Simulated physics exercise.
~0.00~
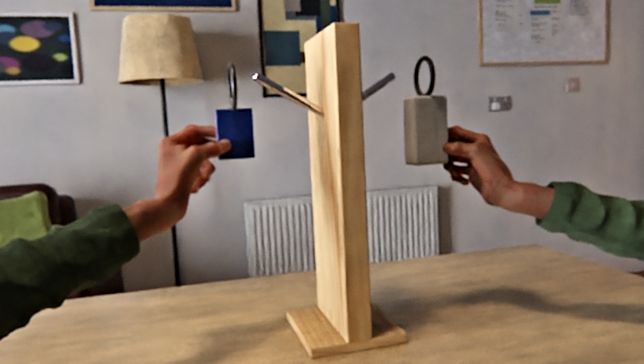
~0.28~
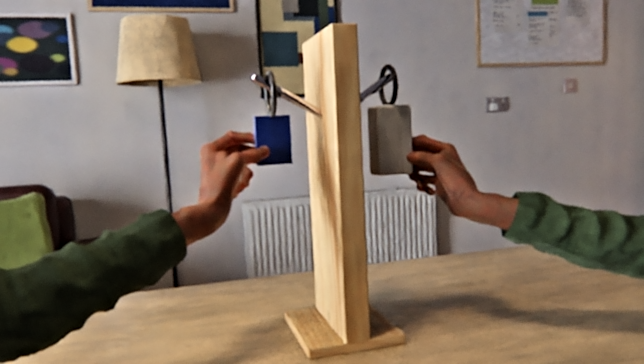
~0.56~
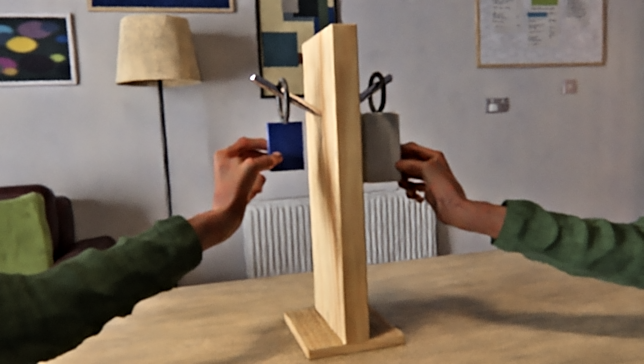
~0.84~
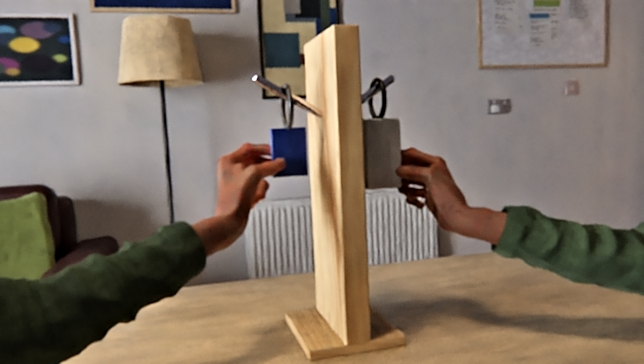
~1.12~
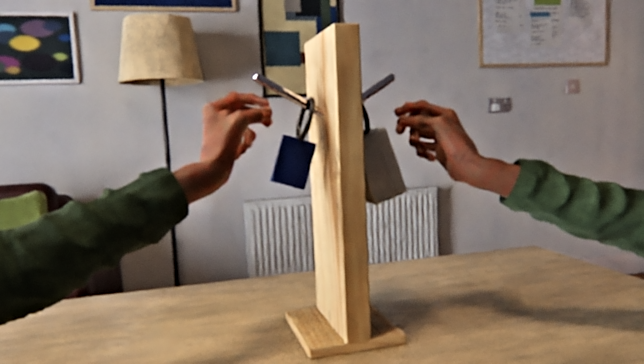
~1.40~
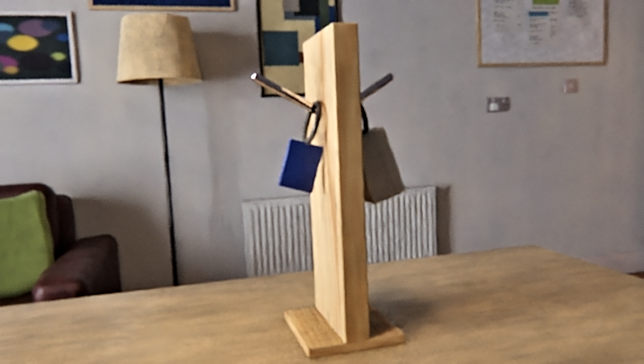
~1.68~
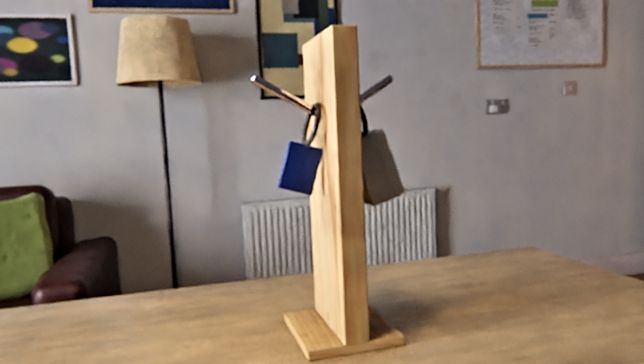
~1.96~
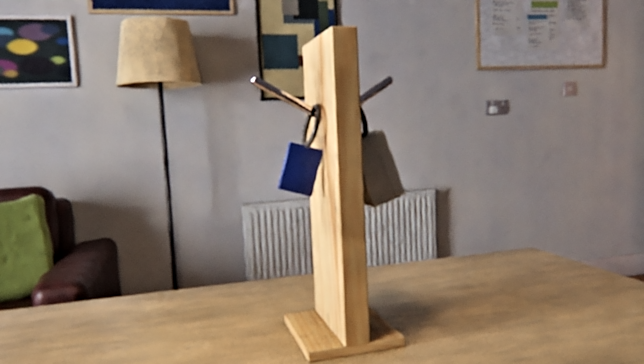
Two hands hook a blue tag and a grey pouch onto pegs, where both stay hanging.
